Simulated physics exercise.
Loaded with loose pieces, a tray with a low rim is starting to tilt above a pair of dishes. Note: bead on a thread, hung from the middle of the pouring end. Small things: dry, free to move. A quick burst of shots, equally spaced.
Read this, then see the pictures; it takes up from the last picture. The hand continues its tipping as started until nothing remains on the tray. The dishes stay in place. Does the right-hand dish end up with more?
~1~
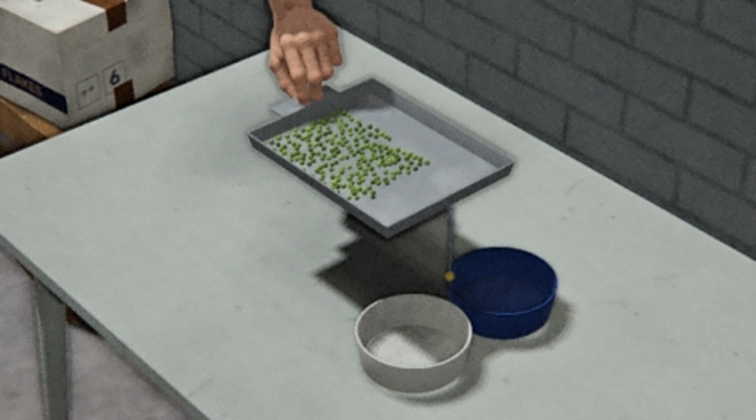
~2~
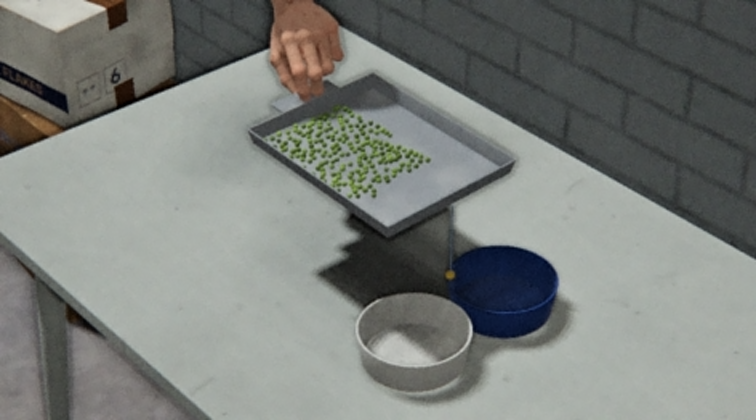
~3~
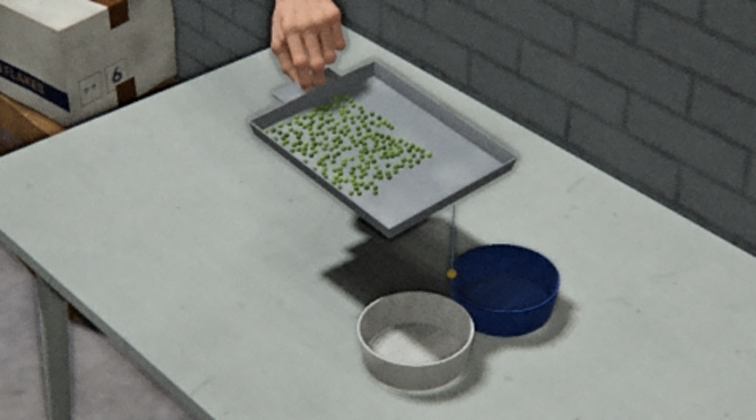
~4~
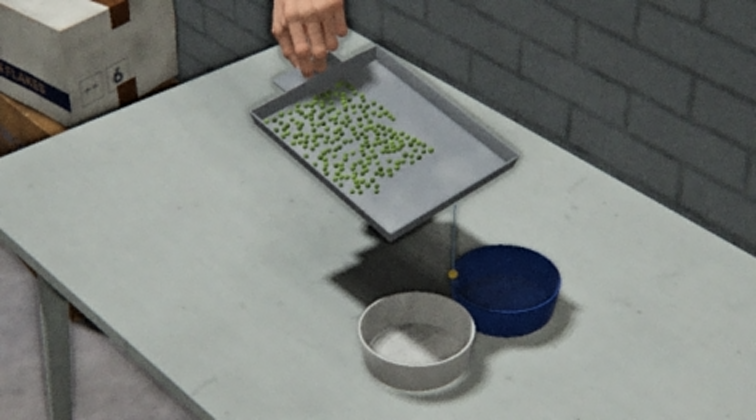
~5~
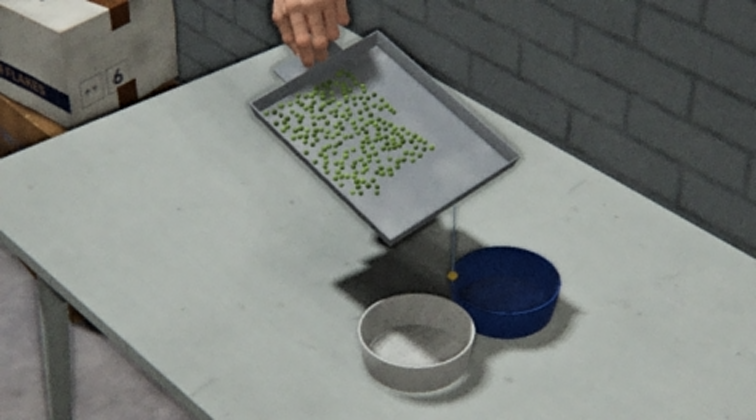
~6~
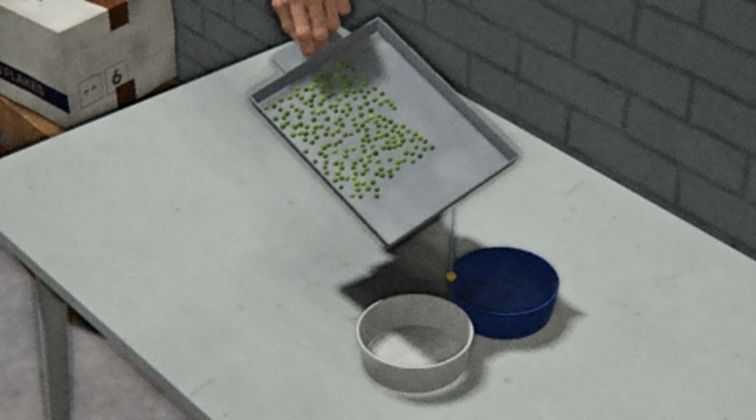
No, the left-hand dish does.
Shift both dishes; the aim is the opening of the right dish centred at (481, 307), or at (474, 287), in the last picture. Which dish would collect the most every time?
At the first place the left-hand dish, at the second the dish on the left.
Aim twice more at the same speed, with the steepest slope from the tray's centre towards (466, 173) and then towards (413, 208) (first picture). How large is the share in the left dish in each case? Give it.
About 0 and 100 percent.
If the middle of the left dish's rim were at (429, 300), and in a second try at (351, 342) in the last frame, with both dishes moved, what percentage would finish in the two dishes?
Close to 60 in a hundred, then close to 60 in a hundred.
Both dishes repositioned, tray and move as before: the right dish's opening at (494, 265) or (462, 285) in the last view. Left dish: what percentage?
About 90% on the first try and 90% on the second.
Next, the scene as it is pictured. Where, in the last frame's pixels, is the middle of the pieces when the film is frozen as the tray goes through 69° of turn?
(393, 245).
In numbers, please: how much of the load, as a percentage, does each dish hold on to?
Around 100 in a hundred in the left dish and around 0 in a hundred in the right dish.
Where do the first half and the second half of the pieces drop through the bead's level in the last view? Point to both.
The first part passes (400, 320); everything after passes (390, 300).
Soon, tray tipped steeply; about two thirds on the tray; a small part in the left dish; about a quarter in the air.
A while on, tray tipped past a quarter turn; a small part on the tray; most in the left dish; a stray few outside both; a small part in the air.
Towards the end, tray tipped past a quarter turn; nearly all in the left dish; a small part outside both.
Finally, tray tipped past a quarter turn; nearly all in the left dish; none in the right dish; a small part outside both.
